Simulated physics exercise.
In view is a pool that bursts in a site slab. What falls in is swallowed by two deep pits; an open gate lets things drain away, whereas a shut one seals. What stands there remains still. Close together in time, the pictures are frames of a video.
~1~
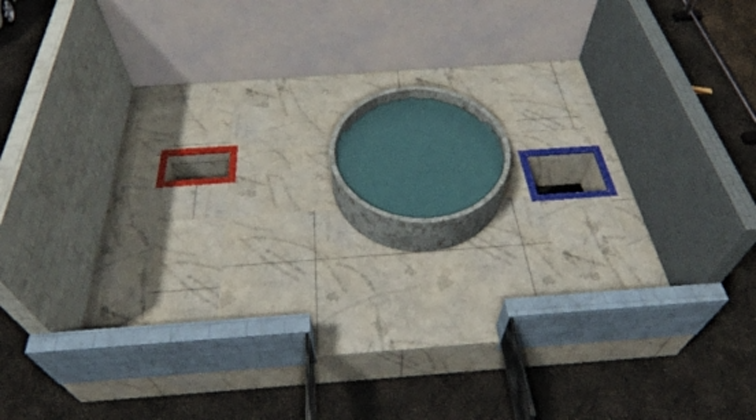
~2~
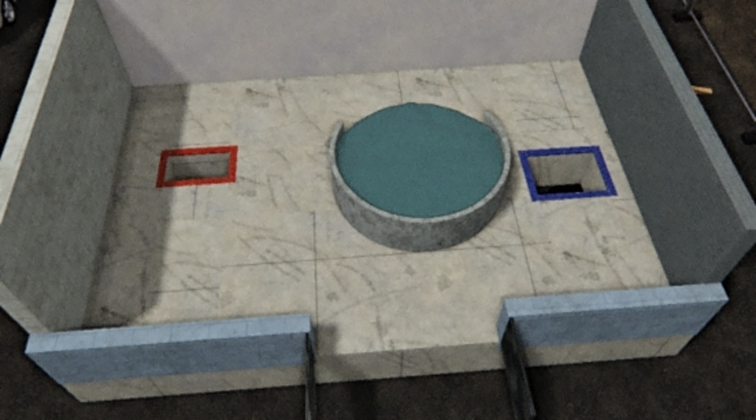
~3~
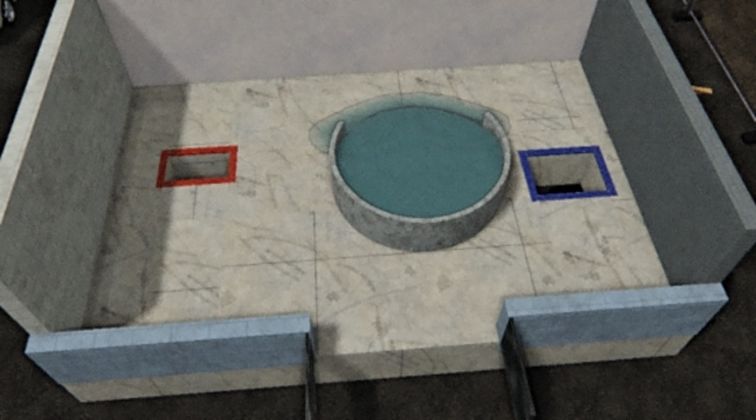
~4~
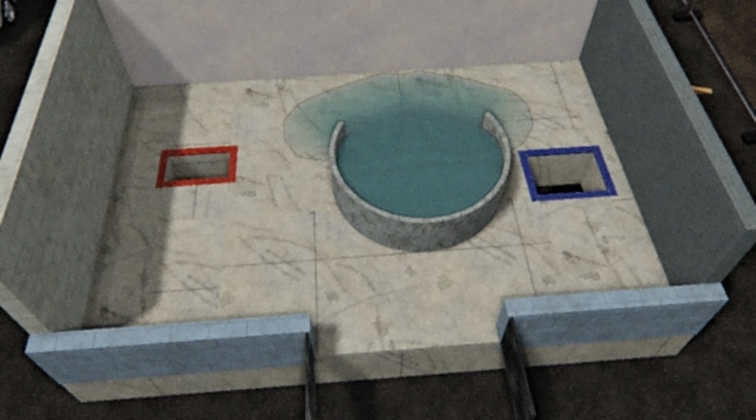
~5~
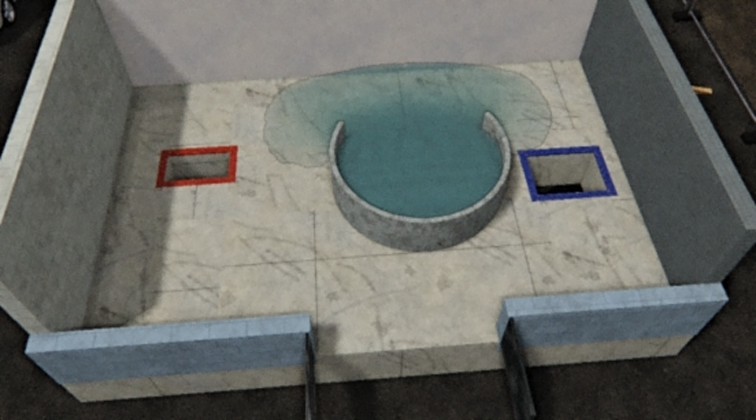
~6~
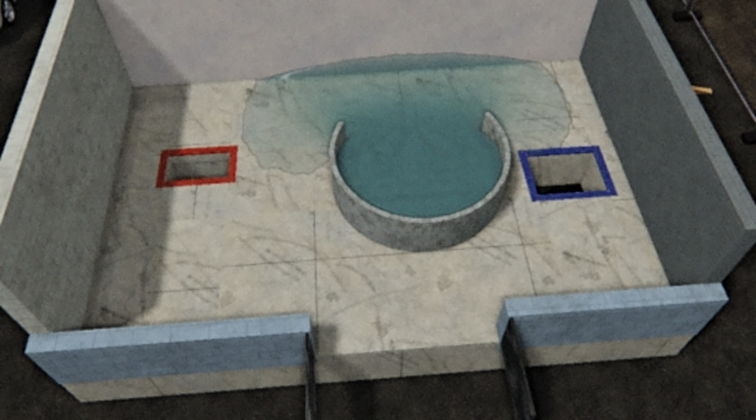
Water sits still in a round stone pool between a red-edged pit and a blue-edged pit on a walled slab, until a section of the pool's far rim disappears. The water pours out through the gap, spreads across the slab to both sides, and runs up against the back wall.
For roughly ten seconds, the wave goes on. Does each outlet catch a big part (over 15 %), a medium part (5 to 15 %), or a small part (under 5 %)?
Parts caught - gate: A small part; red pit: A big part; blue pit: A big part.
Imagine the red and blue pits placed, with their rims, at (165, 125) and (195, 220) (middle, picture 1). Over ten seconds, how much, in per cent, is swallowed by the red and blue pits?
The red pit takes around 30 percent, while the blue pit takes around 8 percent.
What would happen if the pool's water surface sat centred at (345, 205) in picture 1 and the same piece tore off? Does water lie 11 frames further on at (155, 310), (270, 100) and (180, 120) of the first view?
Unflooded - soaked - soaked.
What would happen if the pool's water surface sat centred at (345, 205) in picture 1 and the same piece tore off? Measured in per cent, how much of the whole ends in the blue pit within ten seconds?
I'd put the blue pit at 20 per cent of the whole.
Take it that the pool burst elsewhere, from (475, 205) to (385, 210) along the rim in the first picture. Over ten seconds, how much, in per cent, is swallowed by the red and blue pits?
Shares: Red at 0 percent, blue at 6 percent.
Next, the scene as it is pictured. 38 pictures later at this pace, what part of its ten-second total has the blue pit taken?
I'd put it at 75 percent.
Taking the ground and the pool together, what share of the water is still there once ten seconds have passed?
My estimate is some 54 percent.
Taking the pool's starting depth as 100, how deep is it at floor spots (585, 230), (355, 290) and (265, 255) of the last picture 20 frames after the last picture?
First 0, next 0, last 0 in a hundred.
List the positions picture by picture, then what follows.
The first frame shows still water in the round pool at (419, 152).
In the second frame, water pours out on the round pool's far side and has run to a hidden place.
In the third frame, the front is at (505, 130), out from the gap on the round pool's far side.
In the fourth frame, water pours out on the round pool's far side and has run to (524, 110).
In the fifth frame, water pours out on the round pool's far side and has run to (538, 96).
In the sixth frame, the front is at (264, 80), out from the gap on the round pool's far side.
A moment on, water covers 30 % of the floor; the gate 0 %, the red pit 0 %, the blue pit 0 %.
Next, water covers 35 % of the floor; the gate 0 %, the red pit 0 %, the blue pit 0 %.
Then, water covers 60 % of the floor; the gate 0 %, the red pit 3 %, the blue pit 6 %.
Later, water covers 85 % of the floor; the gate 0 %, the red pit 10 %, the blue pit 19 %.
In the end, water covers 95 % of the floor; the gate 3 %, the red pit 17 %, the blue pit 26 %.
